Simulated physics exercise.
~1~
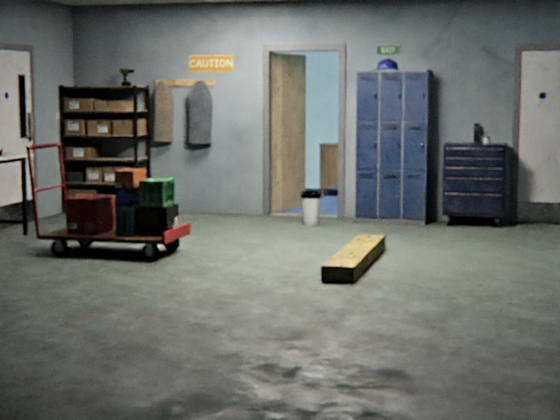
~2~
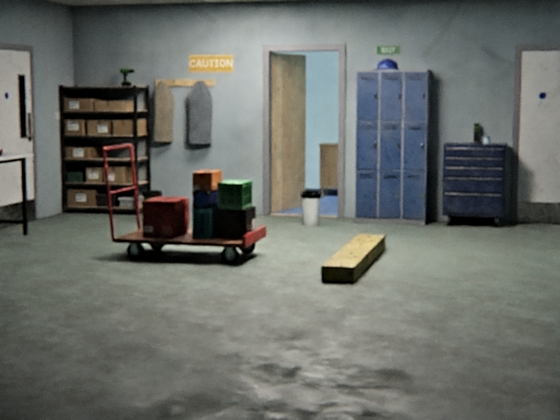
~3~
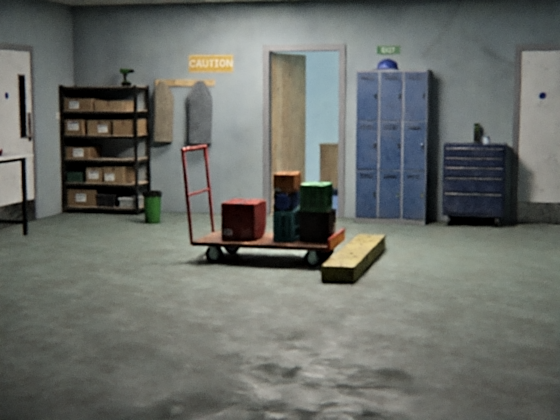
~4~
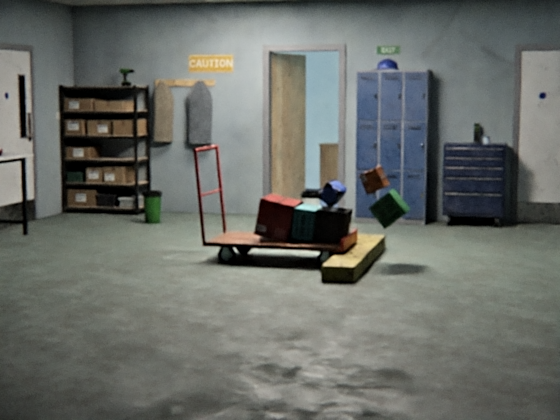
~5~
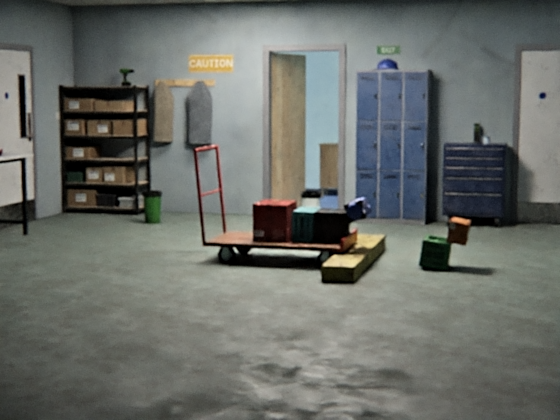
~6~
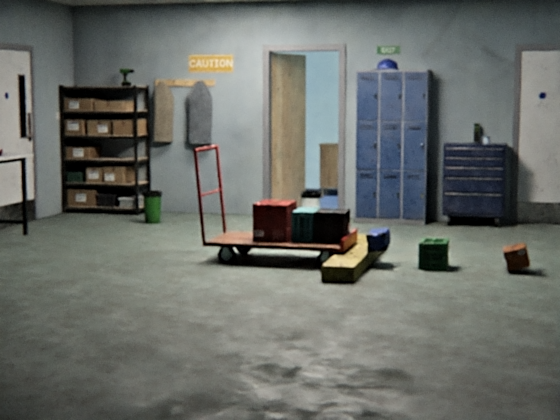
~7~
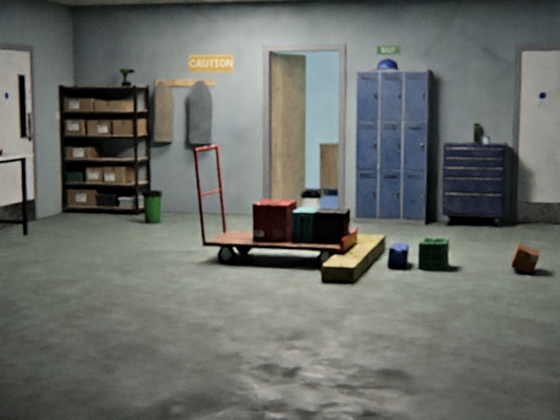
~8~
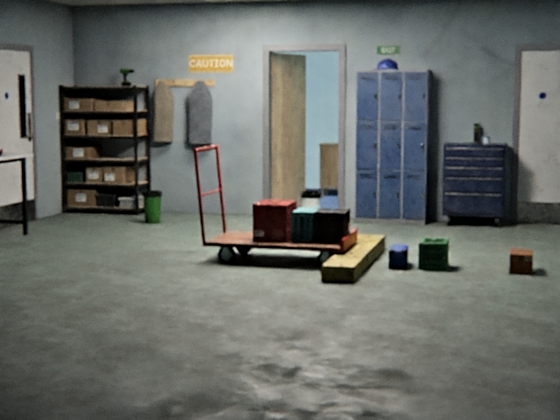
Red flat cart rolling right into a low yellow step, stopping abruptly and spilling orange, green and blue boxes onto the floor beyond.
